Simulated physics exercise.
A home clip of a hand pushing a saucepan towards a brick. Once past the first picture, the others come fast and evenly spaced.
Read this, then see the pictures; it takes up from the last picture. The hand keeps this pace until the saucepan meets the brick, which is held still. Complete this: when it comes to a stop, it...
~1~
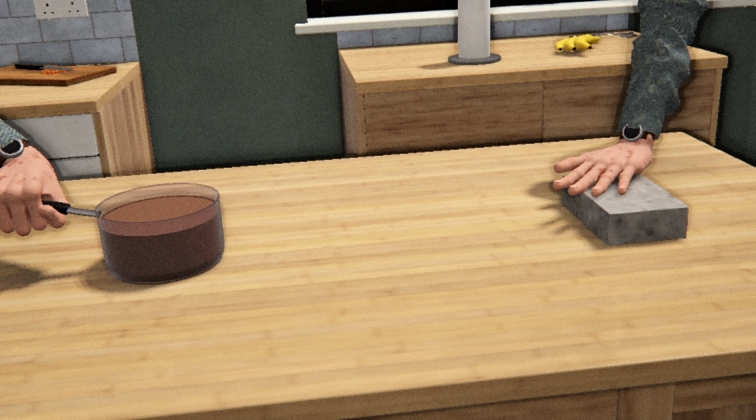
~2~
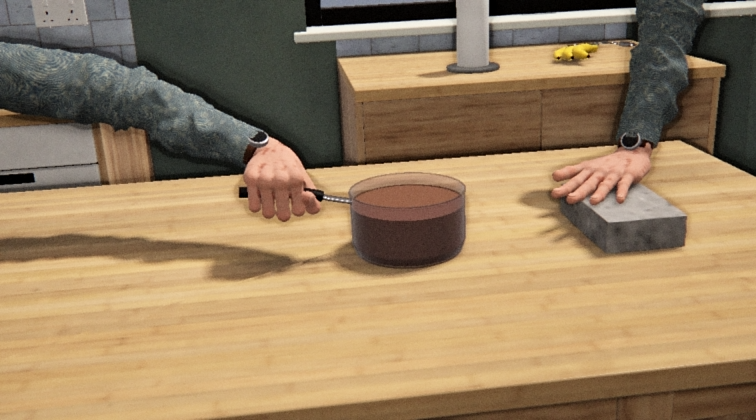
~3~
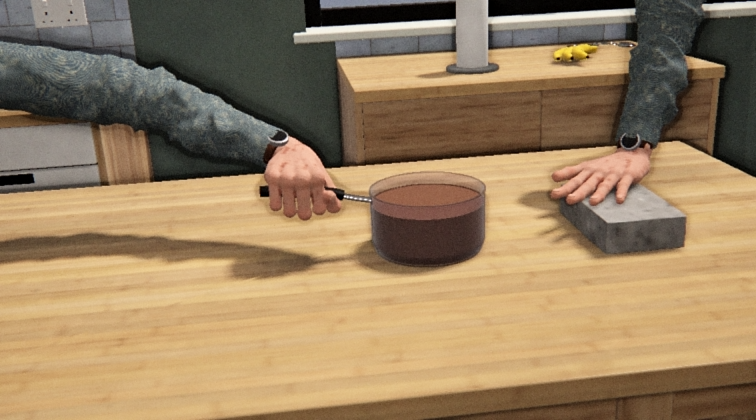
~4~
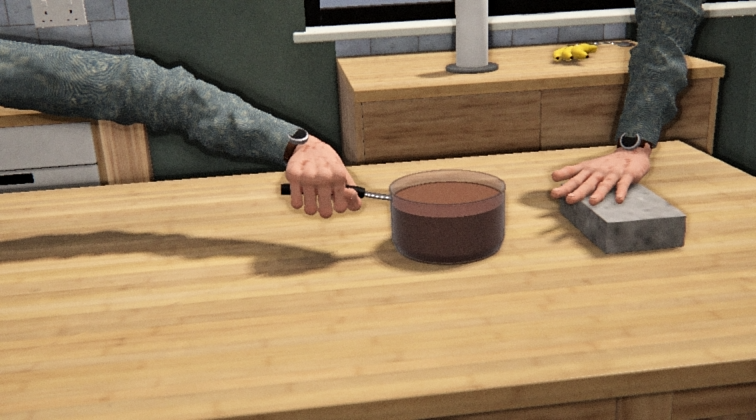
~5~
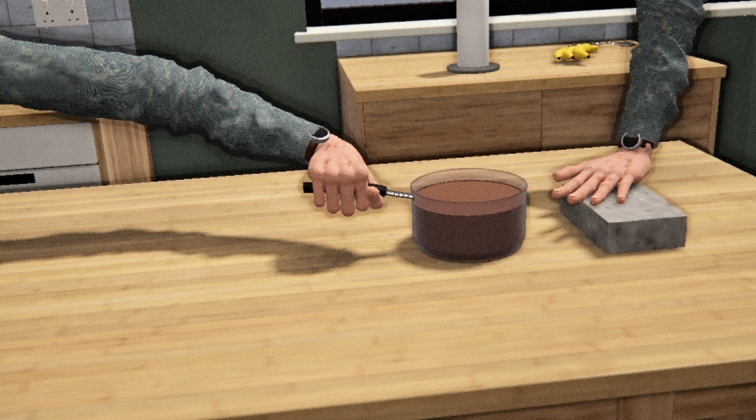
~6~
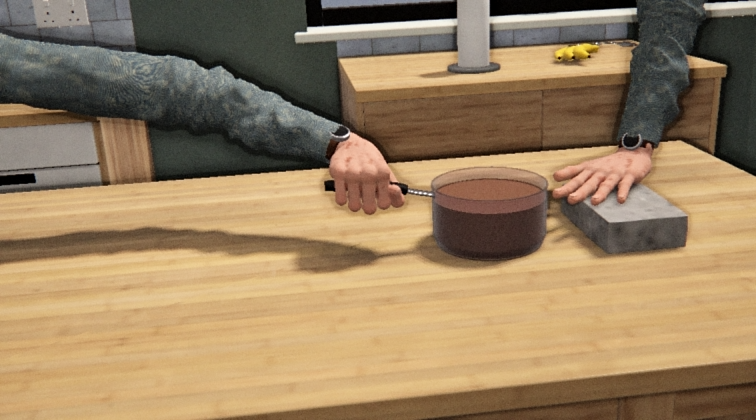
When it stops, it loses some.
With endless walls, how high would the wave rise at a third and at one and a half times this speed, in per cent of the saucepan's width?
The first case gives 10 per cent of the width, the second 35 per cent.
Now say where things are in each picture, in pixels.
In the first picture, at rest; saucepan (163, 231) about three quarters full; brick (621, 205).
In the second picture, under way; saucepan about three quarters full, surface at (408, 203).
In the third picture, on by 20 px; saucepan (428, 216) about three quarters full.
In the fourth picture, on by 20 px; saucepan about three quarters full, surface at (447, 199).
In the fifth picture, on by 20 px; saucepan (469, 213) about three quarters full.
In the sixth picture, on by 20 px; saucepan about three quarters full, surface at (489, 196); brick (620, 213).
Shortly, the saucepan meets the brick.
Then, the cocoa surges up the wall; it has lost some.
At the finish, the saucepan stands at the brick; it has lost some.
